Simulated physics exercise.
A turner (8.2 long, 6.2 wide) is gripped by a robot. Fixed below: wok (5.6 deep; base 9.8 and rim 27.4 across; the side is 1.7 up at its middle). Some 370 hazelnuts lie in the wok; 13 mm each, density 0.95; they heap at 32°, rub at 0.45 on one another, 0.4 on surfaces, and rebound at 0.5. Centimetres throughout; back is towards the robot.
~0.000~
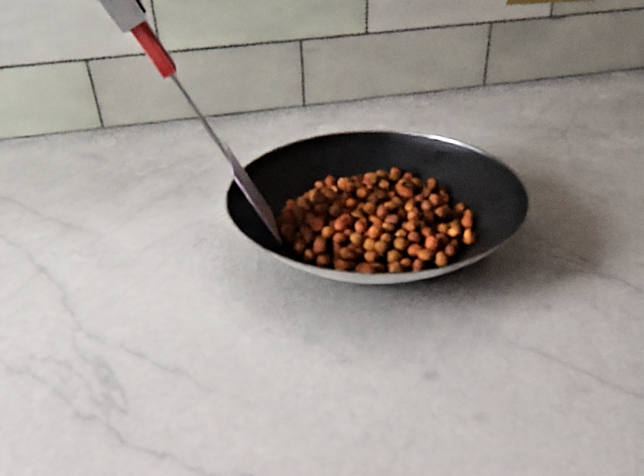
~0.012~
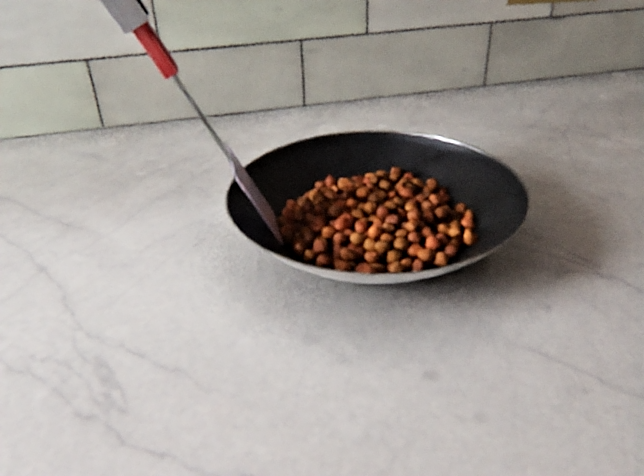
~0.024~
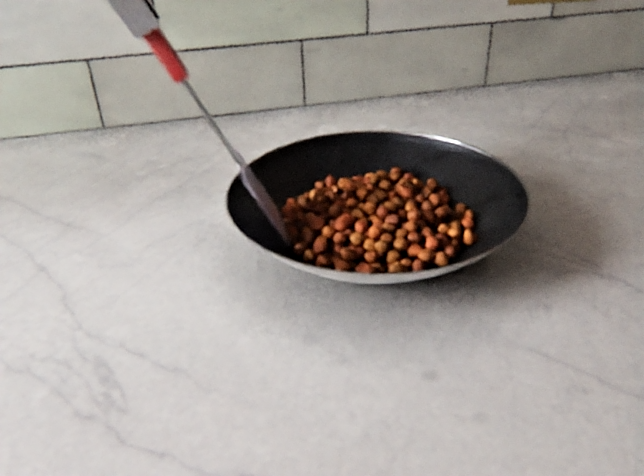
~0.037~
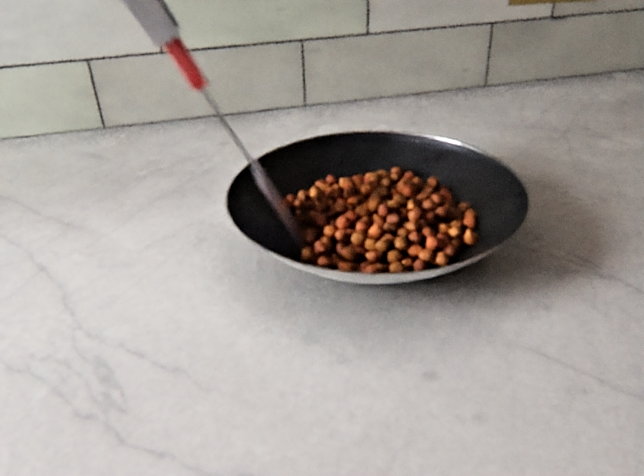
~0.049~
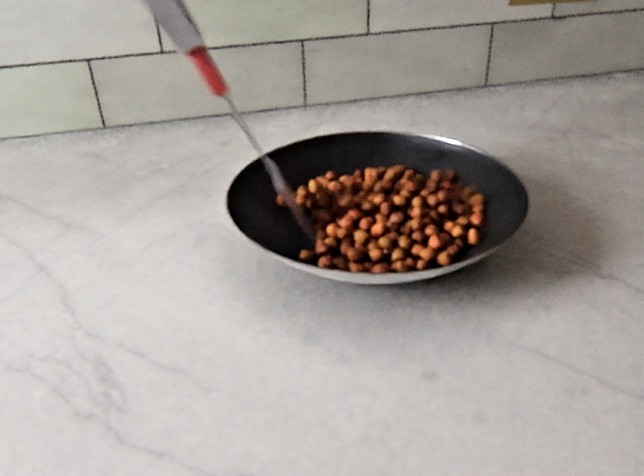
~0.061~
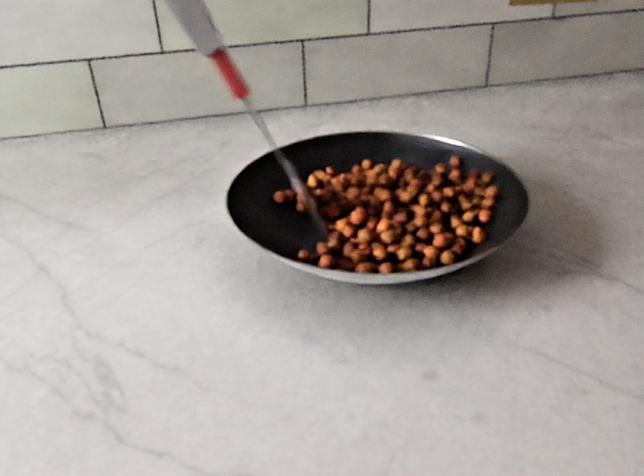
A pale, grey-veined countertop in front of light green-grey tiles is seen from slightly above, the camera staying still. A dark wok with a silvery rim sits right of centre, heaped with reddish-brown hazelnuts, and a turner with a red-banded grey handle slants into its left side. After barely moving at first, the turner slides rightward, pushing into the hazelnuts, which shift and spread towards the right and back.
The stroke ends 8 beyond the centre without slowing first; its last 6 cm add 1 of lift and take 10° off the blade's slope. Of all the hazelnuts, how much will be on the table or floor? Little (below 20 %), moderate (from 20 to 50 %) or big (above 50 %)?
A moderate share, from 20 to 50 %, ends on the table or floor.
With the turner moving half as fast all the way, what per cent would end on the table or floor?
It would be near 10 per cent.
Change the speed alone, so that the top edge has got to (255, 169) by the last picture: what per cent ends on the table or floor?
About 5 per cent.
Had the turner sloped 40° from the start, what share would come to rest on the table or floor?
In that case some 25 per cent.
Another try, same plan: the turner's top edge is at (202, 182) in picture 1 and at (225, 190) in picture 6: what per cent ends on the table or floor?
Some 0 per cent.
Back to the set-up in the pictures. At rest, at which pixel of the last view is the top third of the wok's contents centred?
Near (453, 216).
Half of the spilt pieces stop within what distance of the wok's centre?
About 34 cm.
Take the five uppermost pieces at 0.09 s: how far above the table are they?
Some 7 cm.
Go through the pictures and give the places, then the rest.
In the first frame, turner top edge at (229, 158), sloping 65°; upper third of the load around (380, 211), from x 280 to 470, top at y 170; 369 in the wok.
In the second frame, turner top edge at (230, 159), sloping 65°; upper third of the load around (380, 211), from x 280 to 470, top at y 170.
In the third frame, turner top edge at (239, 163), sloping 65°; upper third of the load around (379, 210), from x 285 to 470, top at y 175.
In the fourth frame, turner top edge at (255, 169), sloping 65°; upper third of the load around (375, 207), from x 285 to 470, top at y 170.
In the fifth frame, turner top edge at (274, 173), sloping 65°; upper third of the load around (381, 202), from x 280 to 475, top at y 170.
In the sixth frame, turner top edge at (292, 175), sloping 65°; upper third of the load around (389, 198), from x 280 to 490, top at y 160; 369 in the wok.
After 0.09 s, sloping 65°, highest piece 8 above the table; 367 in the wok, 2 on the blade or in flight.
After 0.12 s, sloping 62°, highest piece 10 above the table; 360 in the wok, 9 on the blade or in flight.
After 0.34 s, sloping 55°, highest piece 12 above the table; 238 in the wok, 75 on the table or floor, 56 on the blade or in flight.
After 1.39 s, sloping 55°, highest piece 5 above the table; 238 in the wok, 131 on the table or floor.
At rest, 238 in the wok, 131 on the table or floor. That is 36 % on the table or floor.
